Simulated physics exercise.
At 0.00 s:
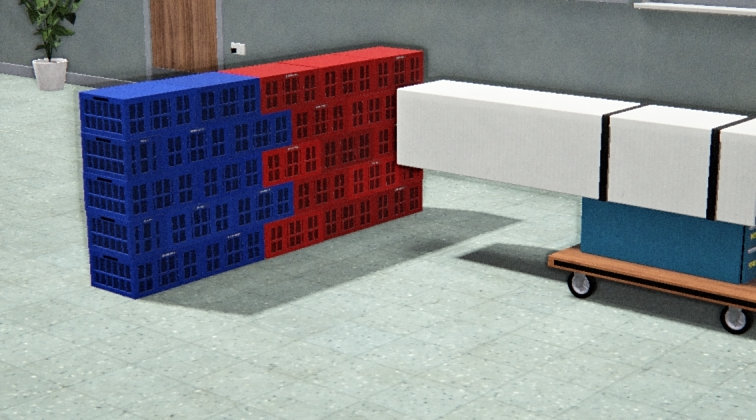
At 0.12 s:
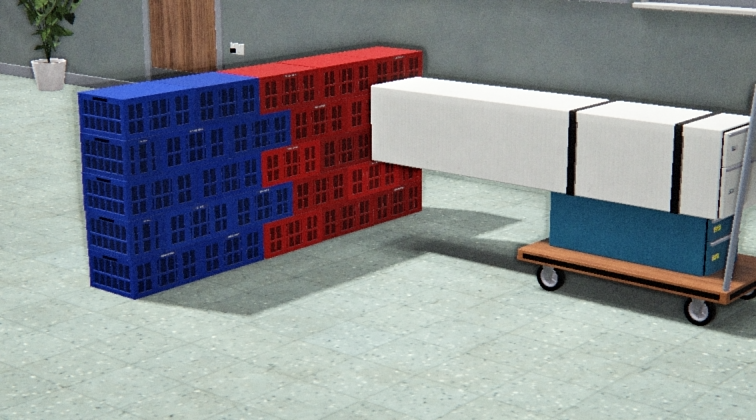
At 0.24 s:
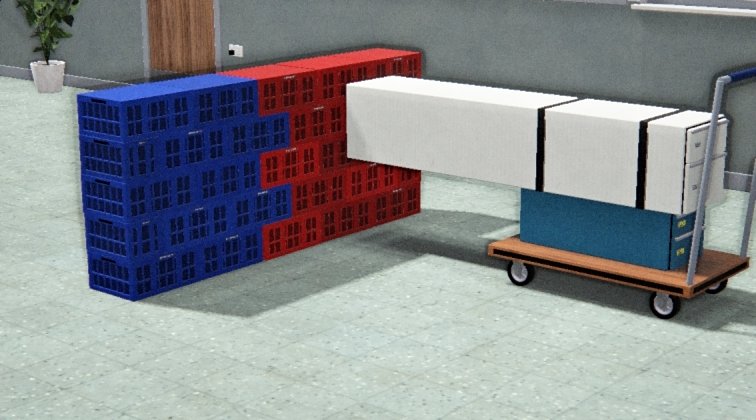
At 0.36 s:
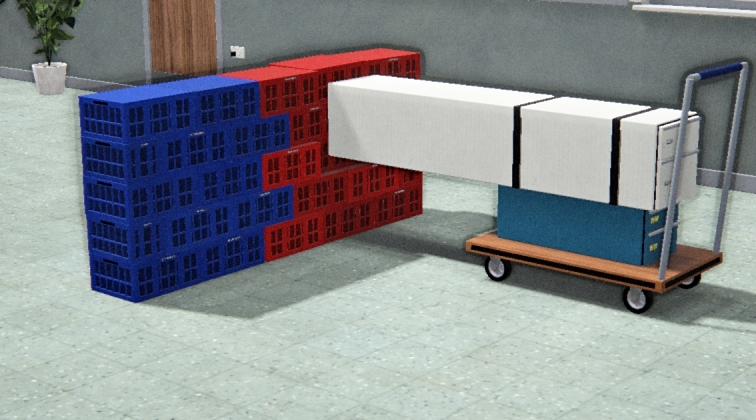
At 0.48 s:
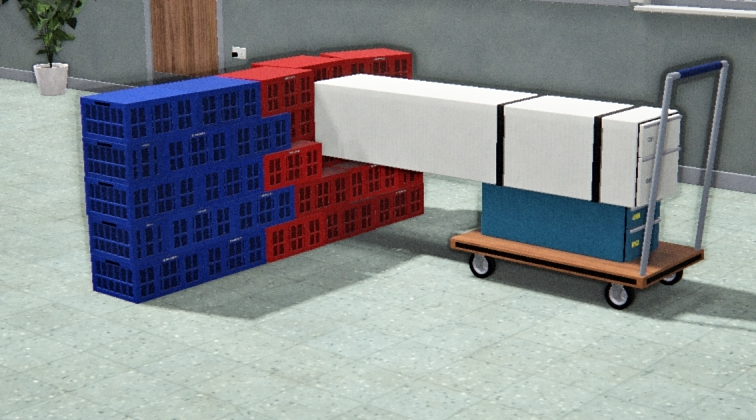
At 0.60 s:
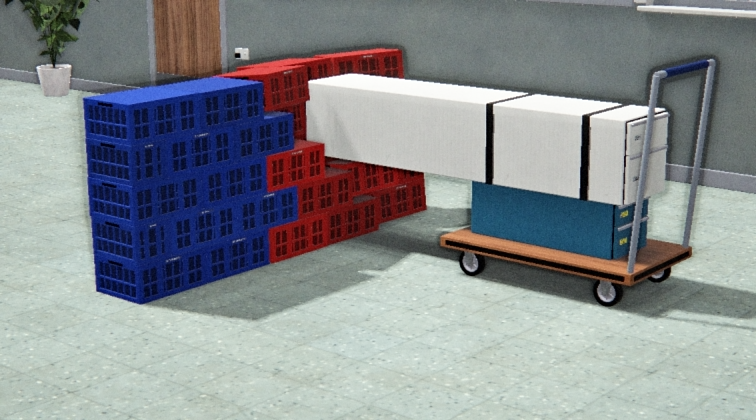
In a room with a pale tiled floor, a cart carrying a long white load rolled left into a wall of blue and red crates, shoving the upper red ones back and leaving some slightly tilted.
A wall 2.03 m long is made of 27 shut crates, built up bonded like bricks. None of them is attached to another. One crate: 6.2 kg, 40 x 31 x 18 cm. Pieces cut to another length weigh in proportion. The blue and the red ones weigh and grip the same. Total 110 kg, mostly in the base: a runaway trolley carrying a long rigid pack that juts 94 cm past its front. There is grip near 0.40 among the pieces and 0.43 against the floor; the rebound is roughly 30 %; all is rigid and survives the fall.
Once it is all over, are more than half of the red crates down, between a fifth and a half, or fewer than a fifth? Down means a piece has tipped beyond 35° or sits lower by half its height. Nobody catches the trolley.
Of the red crates, more than half end down.
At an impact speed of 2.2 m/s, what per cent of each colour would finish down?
Result - red: 50%; blue: 0%.
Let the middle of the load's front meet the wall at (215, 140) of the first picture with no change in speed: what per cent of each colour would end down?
Then red ends 10 per cent down and blue 80 per cent.
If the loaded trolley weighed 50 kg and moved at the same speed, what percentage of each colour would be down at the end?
The split would be red 0, then blue 0 per cent.
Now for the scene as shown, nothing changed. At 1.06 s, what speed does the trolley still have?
It is moving at around 0.4 m/s.
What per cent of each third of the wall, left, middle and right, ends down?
The left third ends at 0 per cent, the middle at 30 per cent and the right at 80 per cent.
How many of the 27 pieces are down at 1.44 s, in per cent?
By then 35 %.
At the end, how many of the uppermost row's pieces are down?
Count: 3.
By 0.80 s, load 31 cm past the wall's line, still rolling; none of the 15 red crates down (0 of 27 in all colours); top red crate tilted 17°.
By 1.06 s, load 42 cm past the wall's line, still rolling; 8 of the 15 red crates down (8 of 27 in all colours); top red crate tilted 31°, 15 cm lower.
By 1.44 s, load 55 cm past the wall's line, still rolling; 10 of the 15 red crates down (10 of 27 in all colours); top red crate on its side.
When it is over (2.8 s), load 77 cm past the wall's line, stopped; 10 of the 15 red crates down (10 of 27 in all colours); top red crate tilted 50°, 59 cm lower; top blue crate unmoved. That is 67 per cent. In pixels of the last frame, middles, top red crate near (147, 191), top blue crate near (210, 103).
